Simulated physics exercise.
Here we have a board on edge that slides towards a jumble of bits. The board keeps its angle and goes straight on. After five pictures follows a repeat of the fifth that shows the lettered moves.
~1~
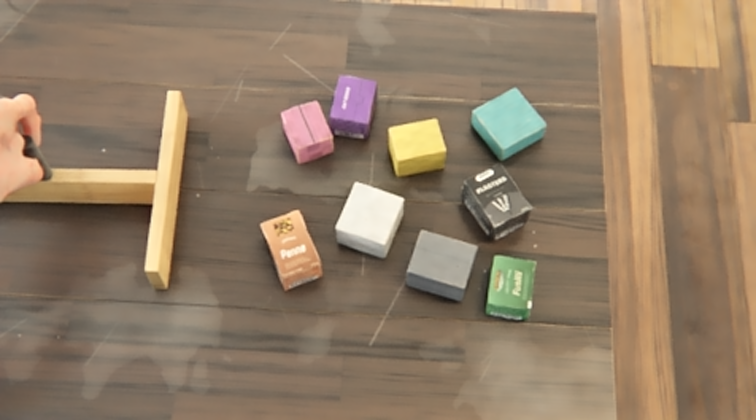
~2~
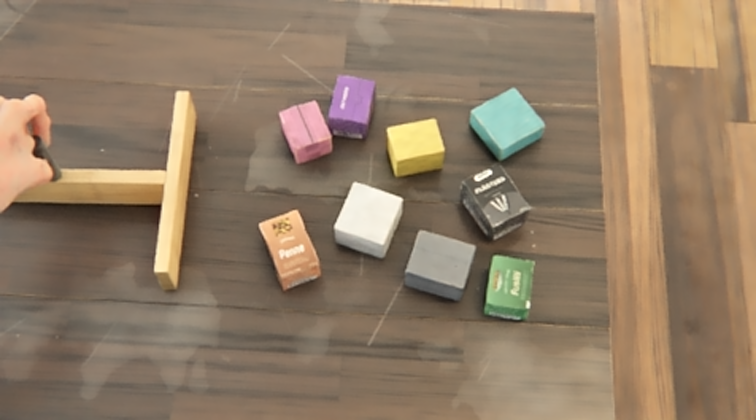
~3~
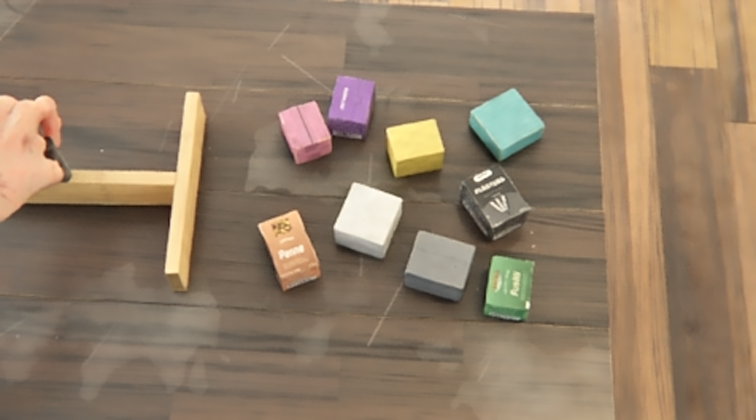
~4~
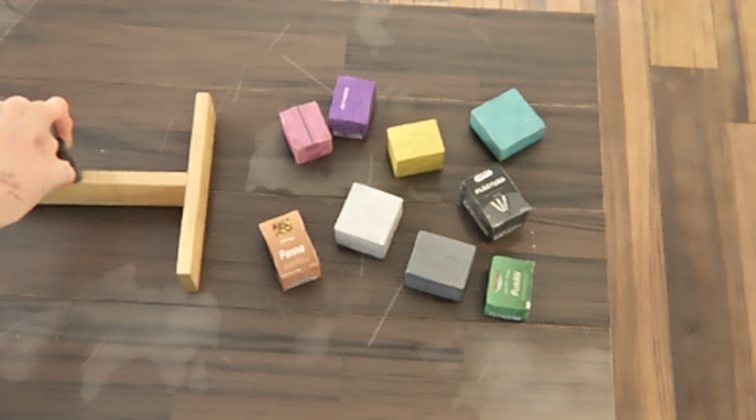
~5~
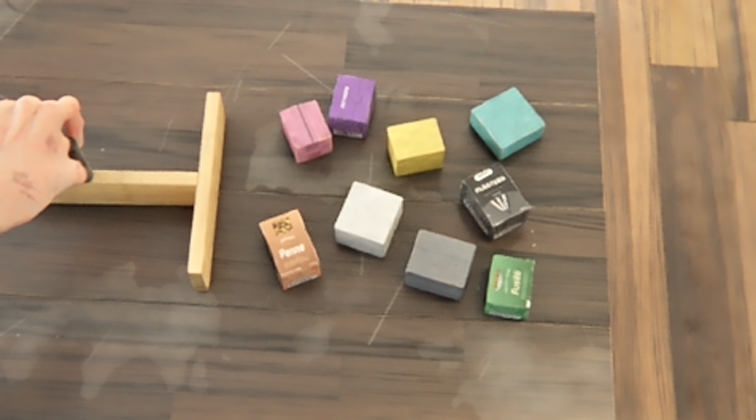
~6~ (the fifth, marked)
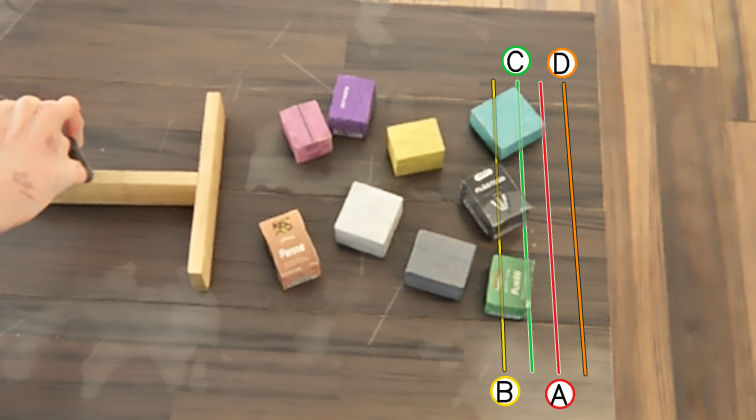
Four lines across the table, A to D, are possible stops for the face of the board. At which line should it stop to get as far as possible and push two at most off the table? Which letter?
The farthest such stop is C.
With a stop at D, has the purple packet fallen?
No.
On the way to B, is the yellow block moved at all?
By then, yes.
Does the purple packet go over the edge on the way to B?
No.
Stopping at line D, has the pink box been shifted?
Yes.
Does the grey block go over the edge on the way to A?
Yes.
On the marked copy, A at (549, 218); B at (499, 215); C at (524, 217); D at (574, 219).
With C. Early on, board (319, 184); purple packet (377, 104); orange packet (346, 257).
Further on, board (434, 190); green packet (560, 297); turquoise block (520, 115).
At the end, board (524, 195); black box (604, 204); grey block (601, 258); none fallen.
As for the rest, A drops four; B is within the limit but short; D drops four.
